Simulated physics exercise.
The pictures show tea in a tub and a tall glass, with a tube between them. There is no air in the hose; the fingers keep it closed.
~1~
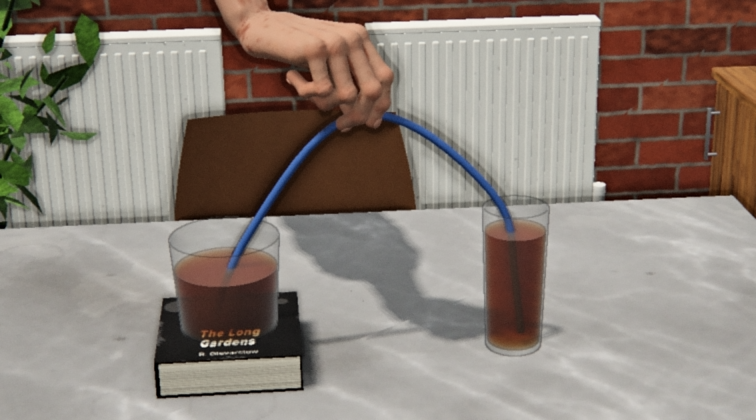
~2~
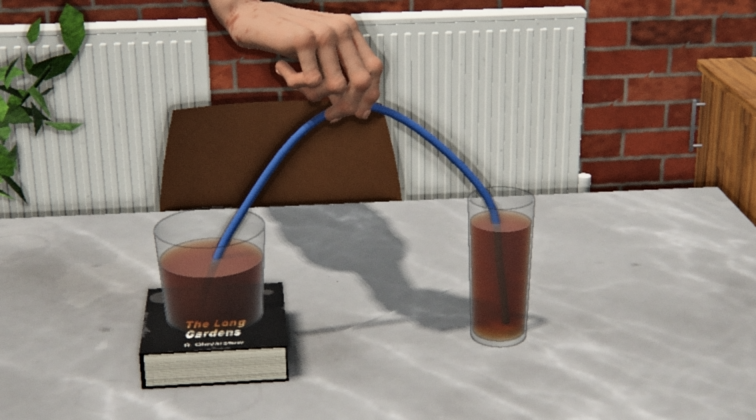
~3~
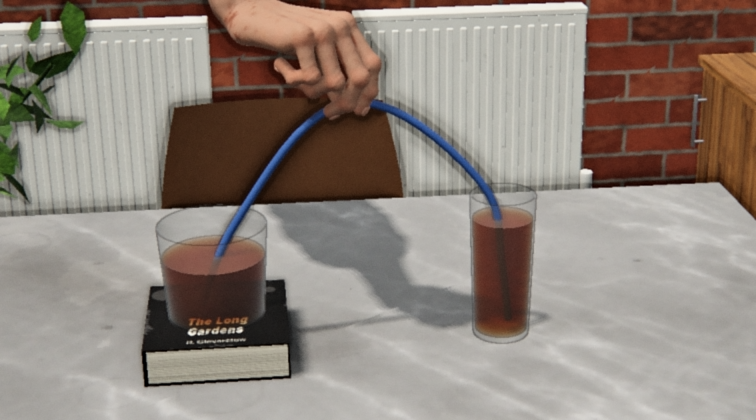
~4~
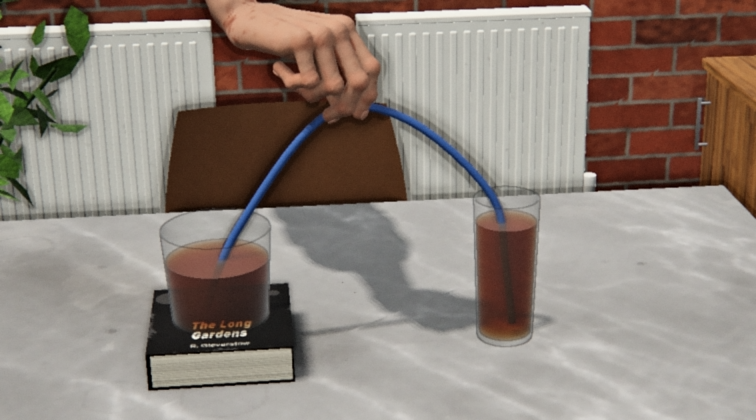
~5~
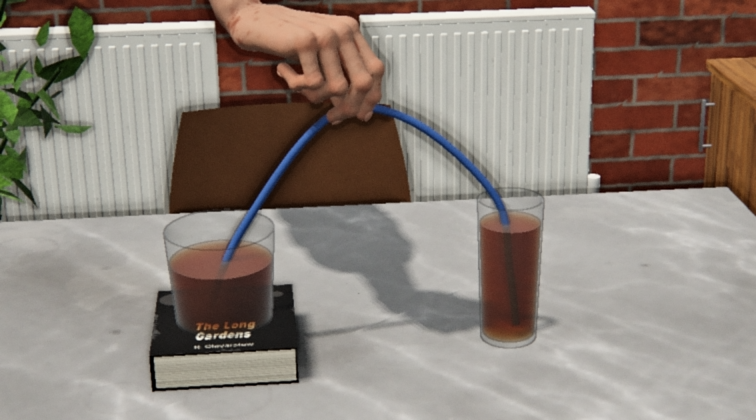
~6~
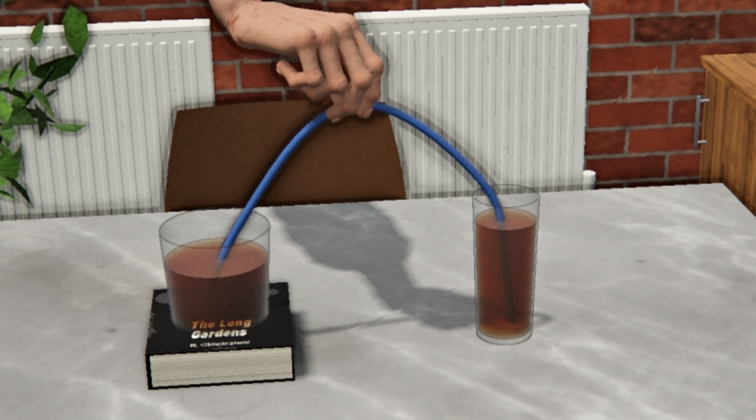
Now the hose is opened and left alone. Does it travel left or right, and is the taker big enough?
Flow is into the left one, and the taker stays below its rim.
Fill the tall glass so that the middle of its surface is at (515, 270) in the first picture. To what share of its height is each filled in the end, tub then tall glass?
First 60 %, second 60 %.
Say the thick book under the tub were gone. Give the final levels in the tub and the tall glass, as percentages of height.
About 80 and 50 per cent.
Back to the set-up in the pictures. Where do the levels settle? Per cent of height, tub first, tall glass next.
In turn 70 and 70 per cent.
Next, the tub is about two thirds full; the tall glass is about three quarters full.
Finally, the tub is about three quarters full; the tall glass is about two thirds full; the two surfaces are level.
